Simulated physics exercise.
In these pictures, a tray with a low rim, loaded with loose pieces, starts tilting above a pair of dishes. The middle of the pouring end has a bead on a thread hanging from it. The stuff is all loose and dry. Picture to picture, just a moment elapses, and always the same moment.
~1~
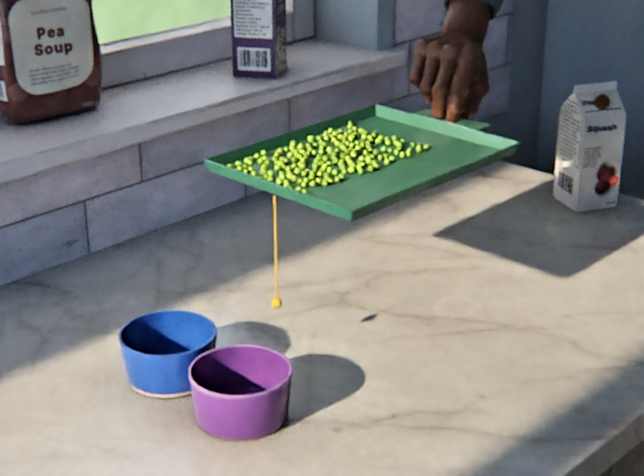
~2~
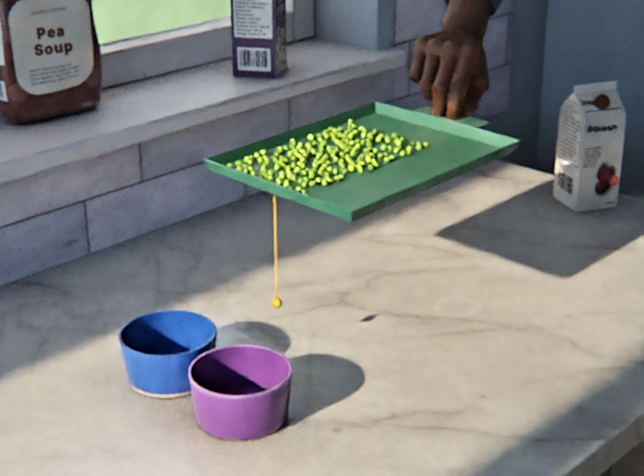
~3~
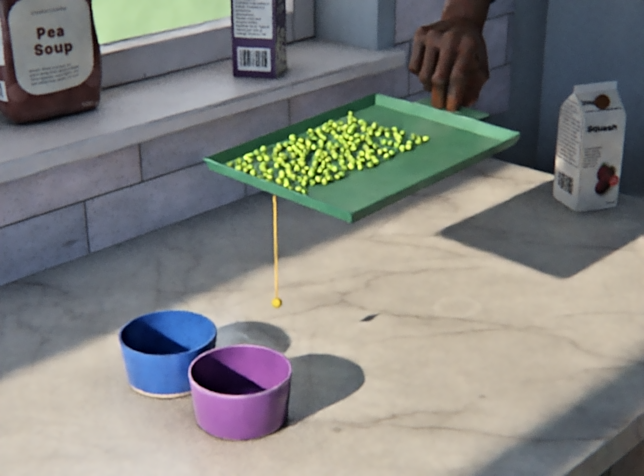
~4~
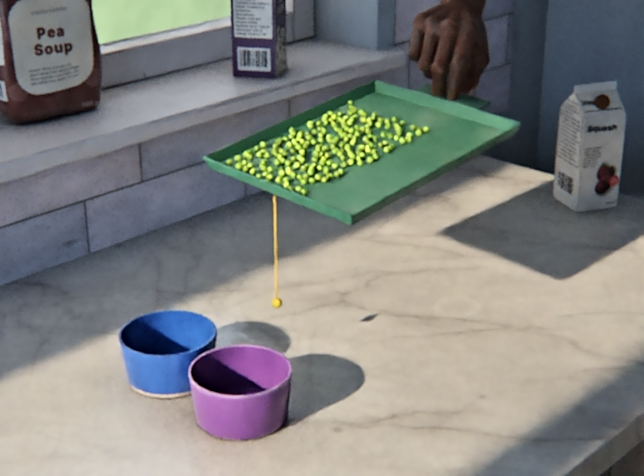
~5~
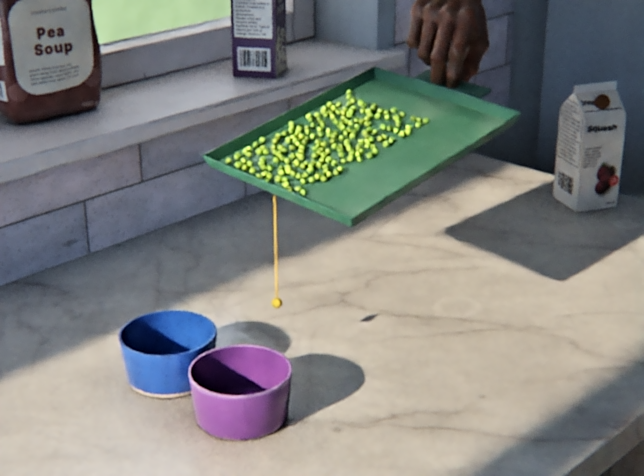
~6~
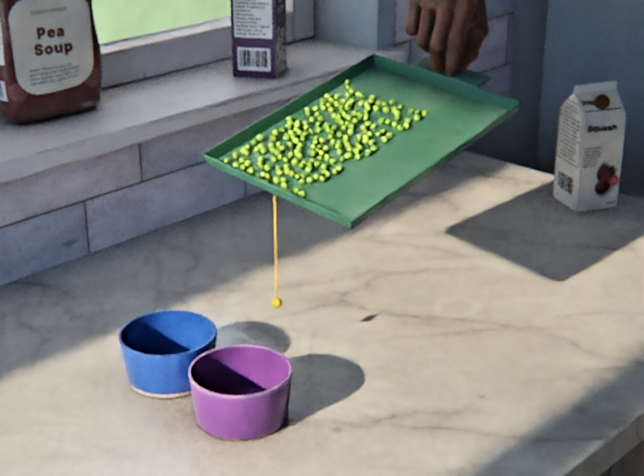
On a sunlit marble kitchen counter, a hand holding a green tray of peas slowly tilted it a little above a blue bowl and a purple bowl, and the peas spread out slightly across it.
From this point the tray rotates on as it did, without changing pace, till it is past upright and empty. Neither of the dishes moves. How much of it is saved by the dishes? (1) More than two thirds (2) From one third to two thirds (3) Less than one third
Less than one third.
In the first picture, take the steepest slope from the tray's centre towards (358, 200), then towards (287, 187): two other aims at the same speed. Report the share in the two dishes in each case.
Respectively 0 and 0 in a hundred.
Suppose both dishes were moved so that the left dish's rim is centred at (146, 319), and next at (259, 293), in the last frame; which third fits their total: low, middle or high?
Two tries, in turn: Below one third and under a third.
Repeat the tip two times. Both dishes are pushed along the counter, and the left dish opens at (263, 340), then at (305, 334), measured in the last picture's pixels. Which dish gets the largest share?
With the first placement it's the one to the left, with the second it's the one to the left.
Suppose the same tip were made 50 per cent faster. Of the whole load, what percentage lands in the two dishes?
That works out at about 0 percent.
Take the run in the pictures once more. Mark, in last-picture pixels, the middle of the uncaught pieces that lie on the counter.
Roughly pixel (316, 402).
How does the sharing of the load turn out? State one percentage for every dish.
I'd say the left dish holds some 0 % and the right dish some 0 %.
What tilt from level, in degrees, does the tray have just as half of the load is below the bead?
85 degrees.
Soon after the last picture, tray tipped steeply; most on the tray; a small part outside both; a small part in the air.
A little later, tray tipped right over; a stray few in the right dish; nearly all outside both; a small part in the air.
Later still, tray tipped past a quarter turn; a stray few in the right dish; nearly all outside both.
At rest, tray tipped past a quarter turn; a stray few in the right dish; none in the left dish; nearly all outside both.
